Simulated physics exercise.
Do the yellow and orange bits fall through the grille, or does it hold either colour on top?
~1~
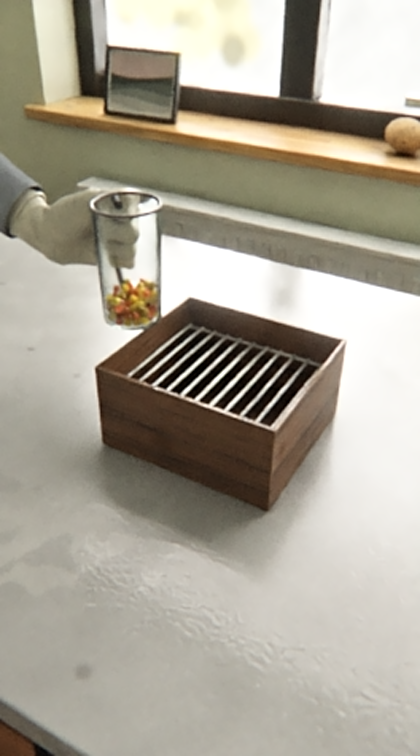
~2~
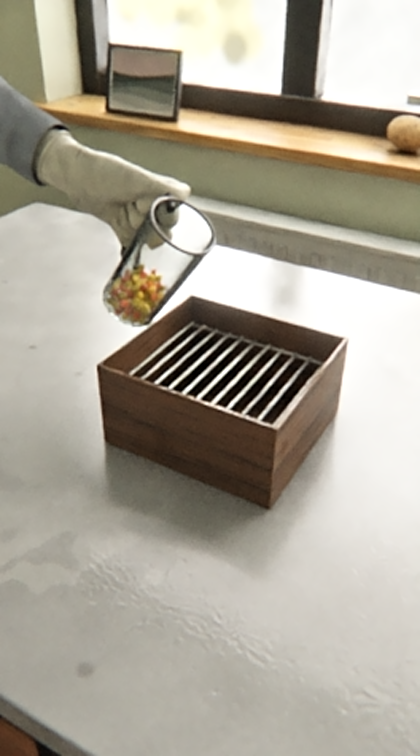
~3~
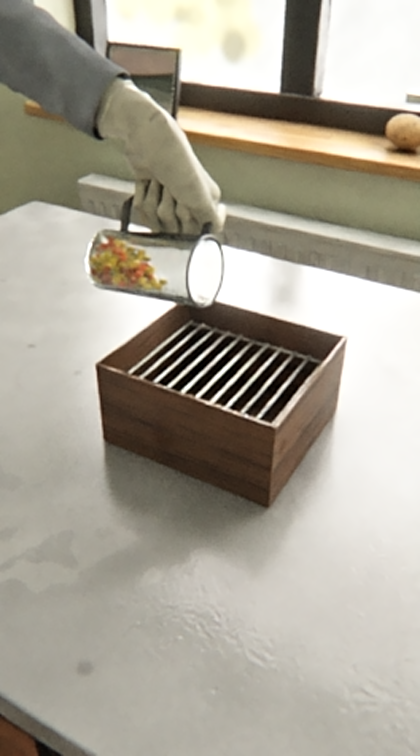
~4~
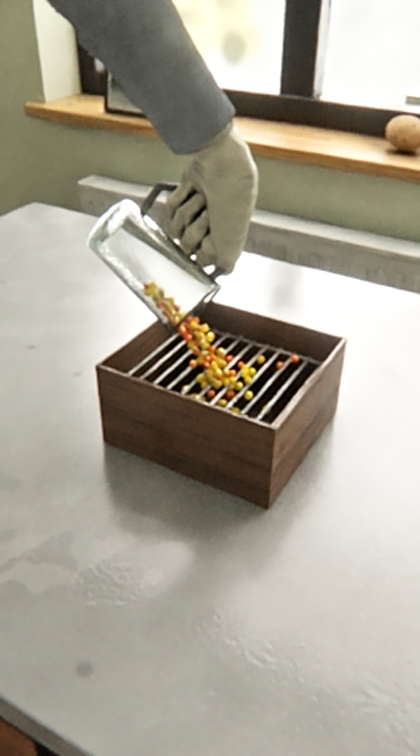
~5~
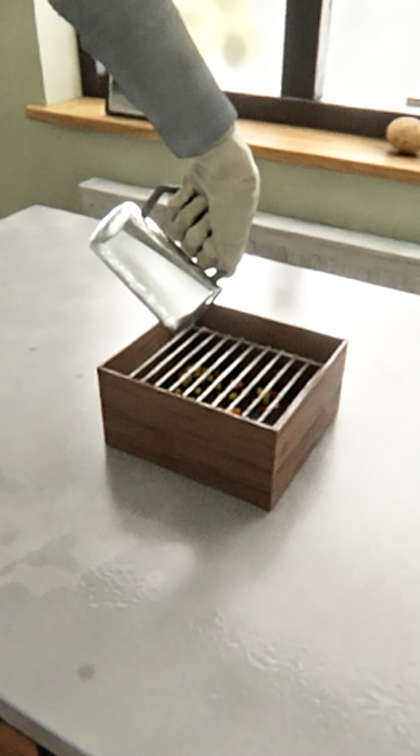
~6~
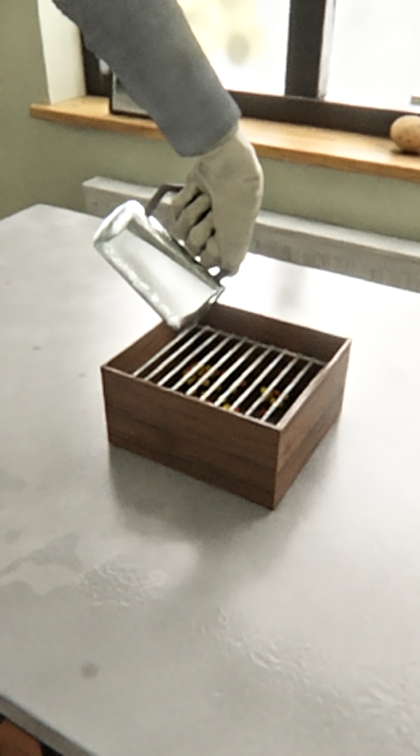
Both the yellow and the orange bits fall through the grille and end up beneath it. Neither colour is held back.
